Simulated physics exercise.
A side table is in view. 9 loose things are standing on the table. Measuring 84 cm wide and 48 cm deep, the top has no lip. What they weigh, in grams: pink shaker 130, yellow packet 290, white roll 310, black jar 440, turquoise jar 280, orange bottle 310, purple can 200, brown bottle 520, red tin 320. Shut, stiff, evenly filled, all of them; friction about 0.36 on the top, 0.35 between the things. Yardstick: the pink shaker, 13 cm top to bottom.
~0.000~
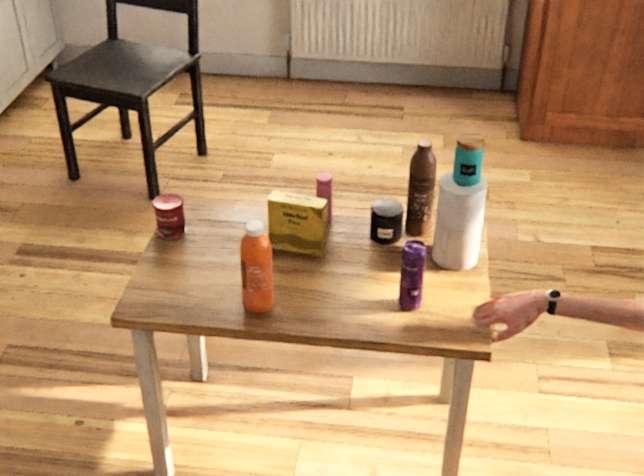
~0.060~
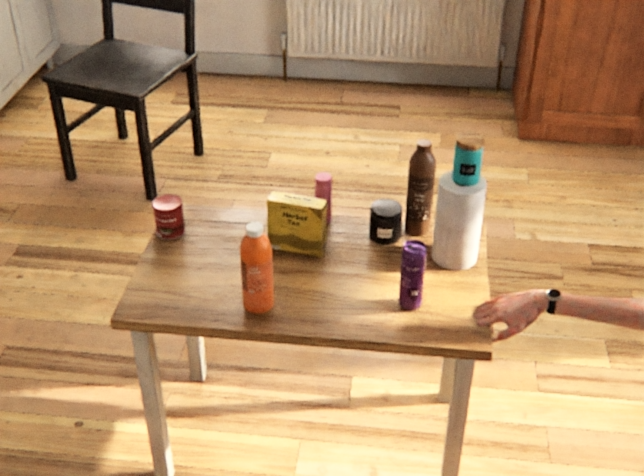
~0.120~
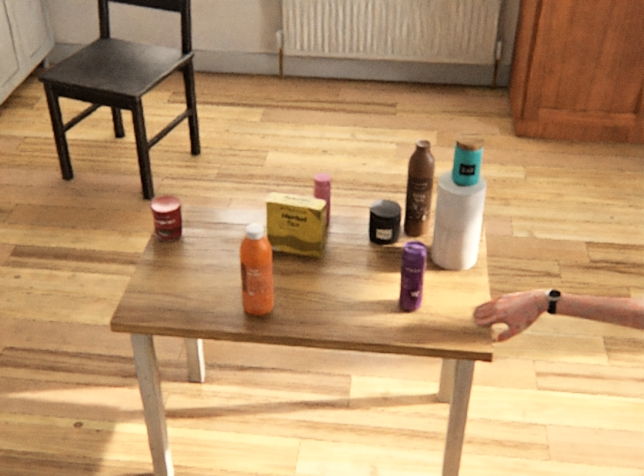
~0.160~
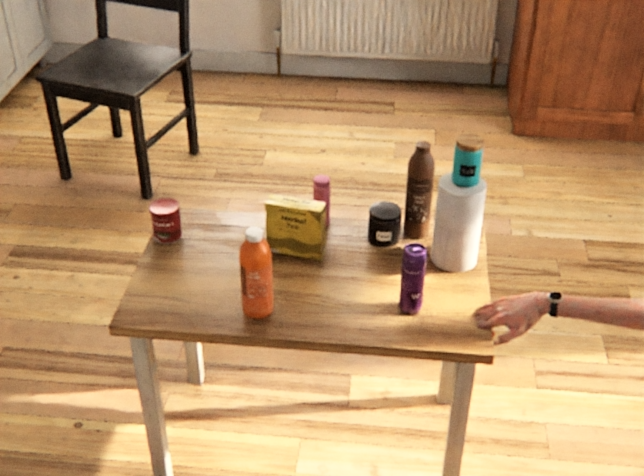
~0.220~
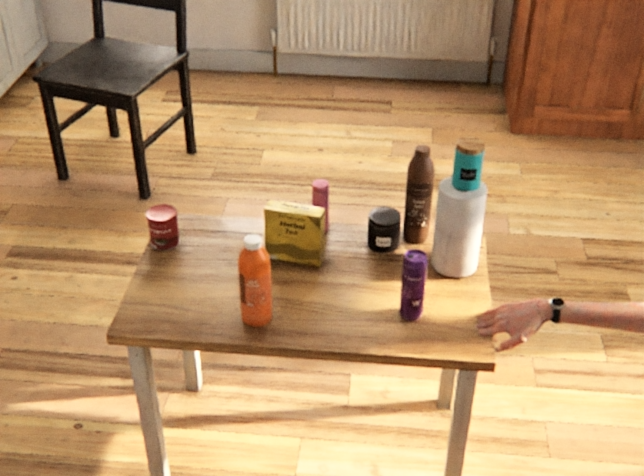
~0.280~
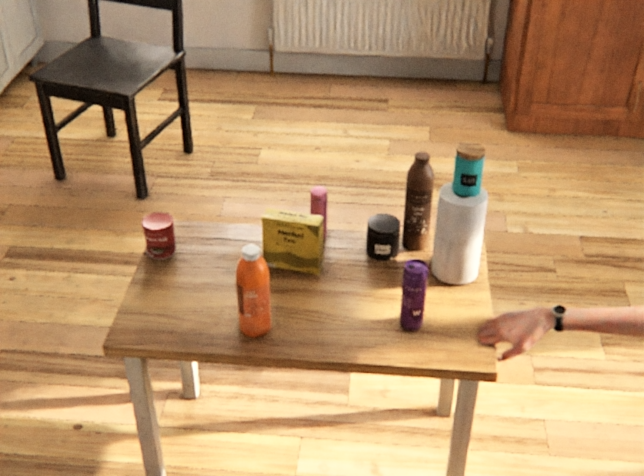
A hand at the right corner slides the cluttered wooden table slightly nearer, its items staying upright.
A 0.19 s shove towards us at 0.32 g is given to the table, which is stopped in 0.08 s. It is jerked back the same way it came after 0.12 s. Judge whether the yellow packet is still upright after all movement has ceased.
It fails to stay erect.
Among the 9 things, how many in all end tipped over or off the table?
That makes 6.
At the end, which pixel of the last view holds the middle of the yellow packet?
Around (282, 273).
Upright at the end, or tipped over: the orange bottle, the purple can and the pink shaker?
Final state - orange bottle: Remains on its base; purple can: Goes over; pink shaker: Goes over.
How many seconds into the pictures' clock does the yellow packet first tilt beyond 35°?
Near 0.4 s on the clock.
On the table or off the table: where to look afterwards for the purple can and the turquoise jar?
Result: Purple can goes out of bounds, turquoise jar goes out of bounds.
After 0.48 s, table shifted 8 cm; yellow packet 57° off upright near (284, 266); pink shaker 63° off upright; purple can 43° off upright.
After 0.78 s, purple can now off the table; yellow packet on its side near (282, 273); brown bottle on its side.
After 1.08 s, turquoise jar now off the table; yellow packet on its side near (282, 273); brown bottle on its side.
In the end (3.2 s), off the table and tipped over, purple can; off the table but upright, turquoise jar; toppled on the table, pink shaker, yellow packet, white roll and brown bottle; the other 3 under 5 cm from the start. In the last view, yellow packet near (282, 273).
